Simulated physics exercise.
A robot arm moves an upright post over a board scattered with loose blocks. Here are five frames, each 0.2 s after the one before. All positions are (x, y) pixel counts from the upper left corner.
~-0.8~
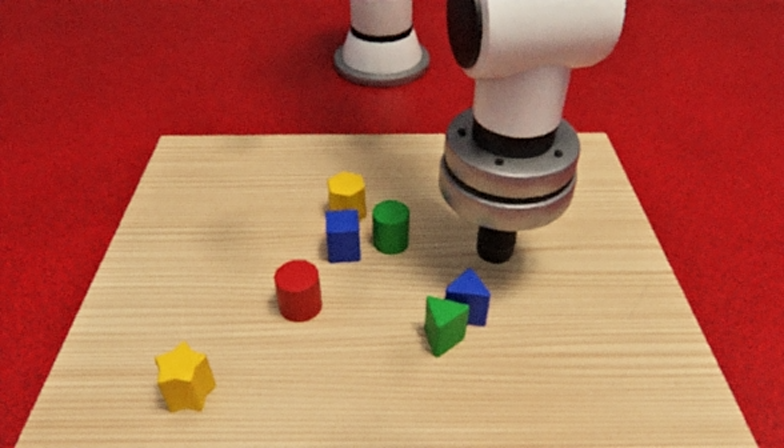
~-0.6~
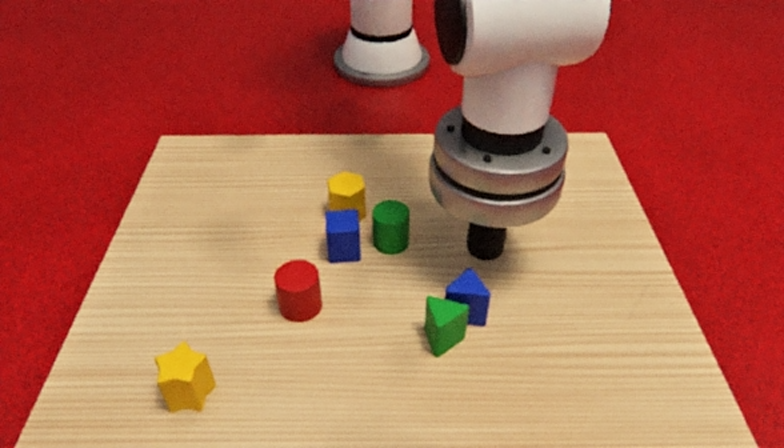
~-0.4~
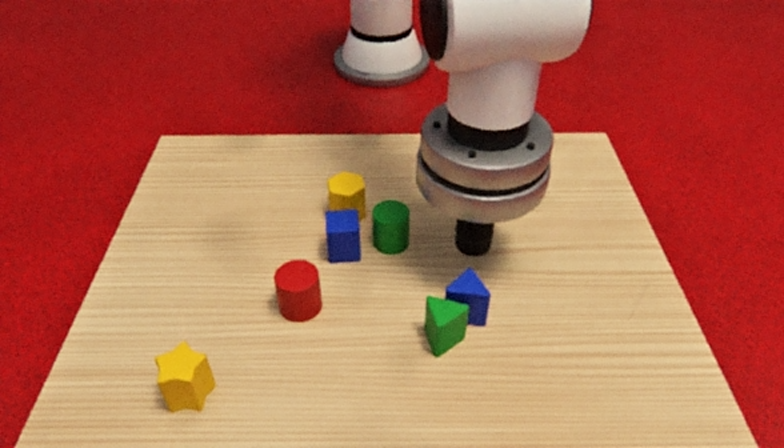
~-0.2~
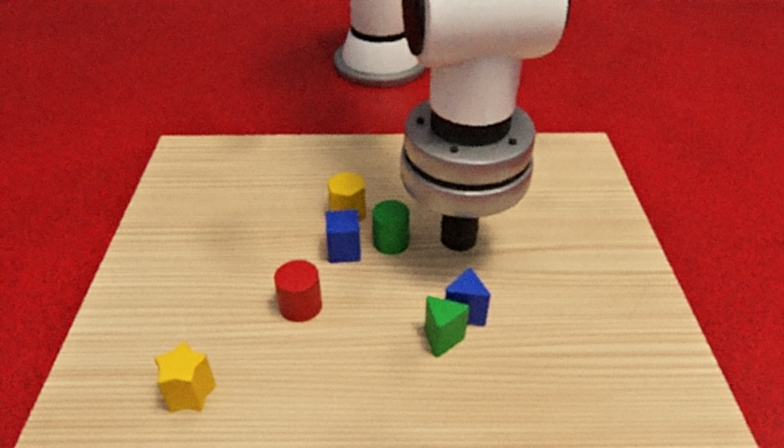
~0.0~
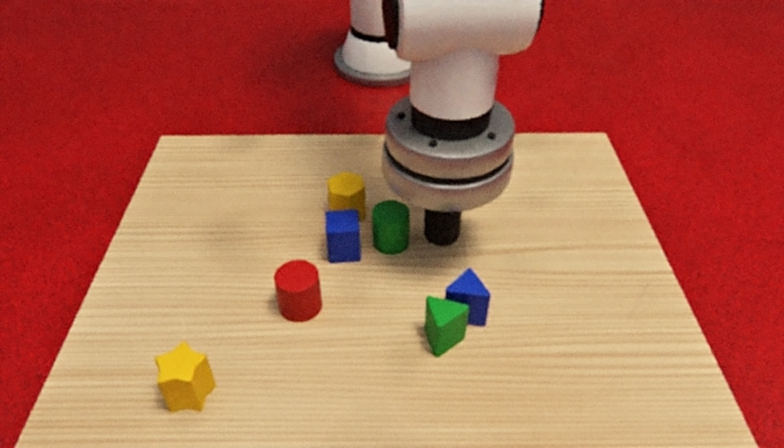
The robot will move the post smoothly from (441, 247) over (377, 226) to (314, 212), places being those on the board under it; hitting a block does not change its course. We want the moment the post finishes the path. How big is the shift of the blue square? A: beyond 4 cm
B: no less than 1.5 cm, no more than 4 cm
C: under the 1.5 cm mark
Choice B: No less than 1.5 cm, no more than 4 cm.
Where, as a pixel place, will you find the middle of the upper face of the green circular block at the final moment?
The answer is (300, 204).
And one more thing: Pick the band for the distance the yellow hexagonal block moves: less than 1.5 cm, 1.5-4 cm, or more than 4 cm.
The displacement of the yellow hexagonal block is above 4 cm.
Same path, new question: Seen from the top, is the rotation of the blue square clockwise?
I expect not.
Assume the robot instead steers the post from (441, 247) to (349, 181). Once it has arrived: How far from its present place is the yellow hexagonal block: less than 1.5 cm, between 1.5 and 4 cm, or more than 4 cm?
It goes under 1.5 cm.
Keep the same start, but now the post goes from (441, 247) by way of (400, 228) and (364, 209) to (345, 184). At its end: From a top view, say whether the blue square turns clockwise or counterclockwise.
Viewed from above, counterclockwise.
On the path given first. One third of the way, post at (398, 220); blue square at (333, 222), turned 25° anticlockwise; green circular block at (362, 207).
Two thirds of the way, post at (354, 208); blue square at (317, 227), turned 70° anticlockwise; yellow hexagonal block at (328, 175), turned 50° clockwise; green circular block at (323, 203).
At the end, post at (313, 200); blue square at (315, 228), turned 80° anticlockwise; yellow hexagonal block at (297, 162), turned 90° clockwise; green circular block at (300, 204); blue three-sided block in place.
